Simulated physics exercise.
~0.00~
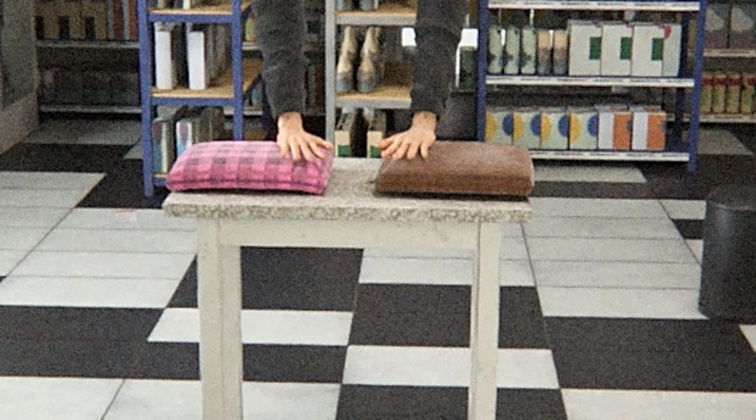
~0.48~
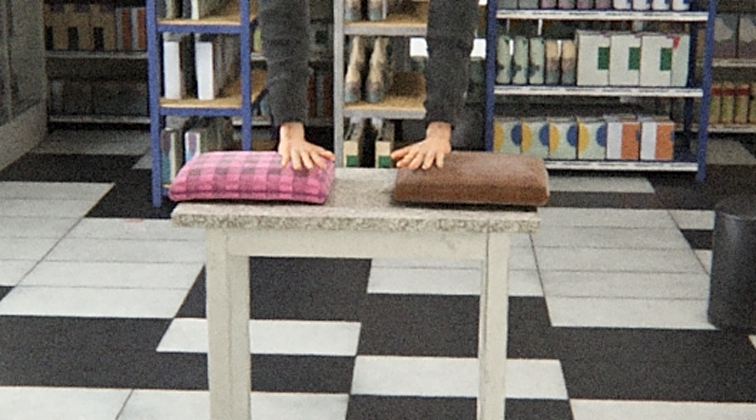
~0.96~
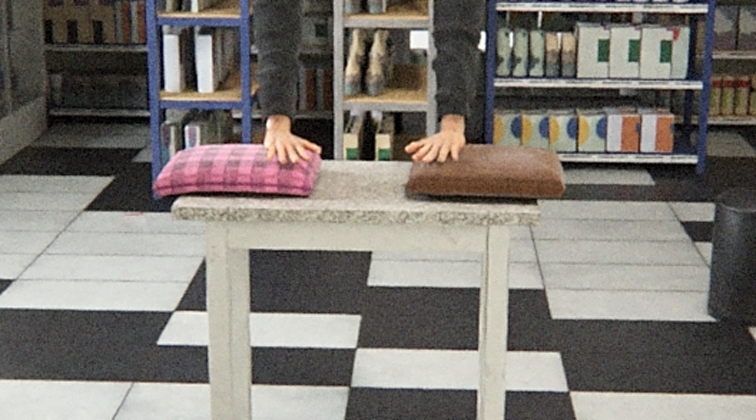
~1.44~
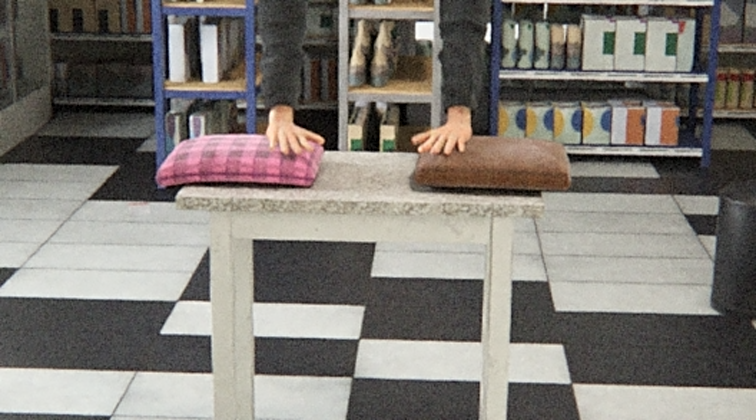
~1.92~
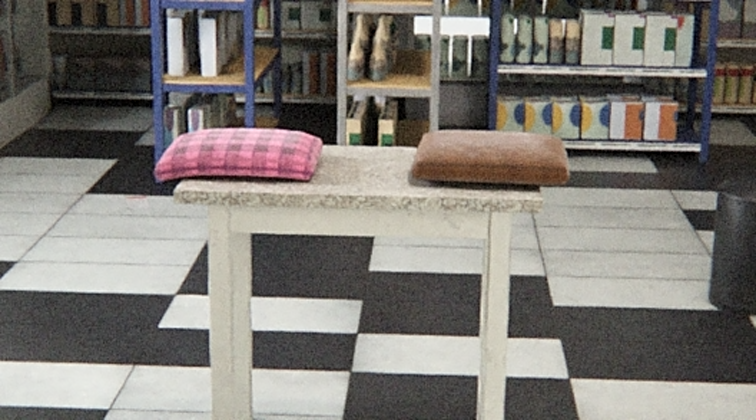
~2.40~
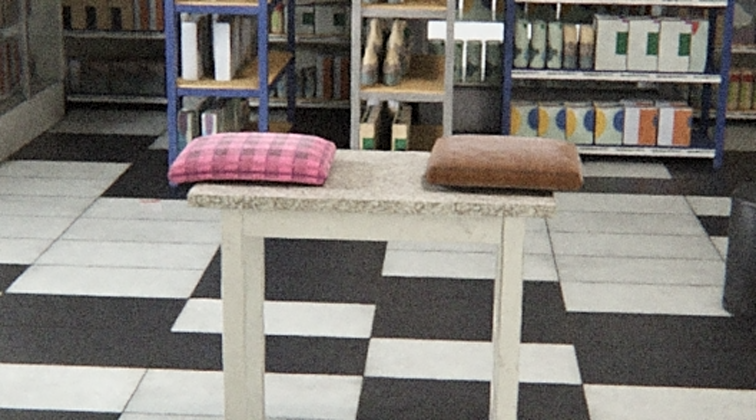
Two hands slide a pink checked cushion and a brown one apart, then leave them resting.
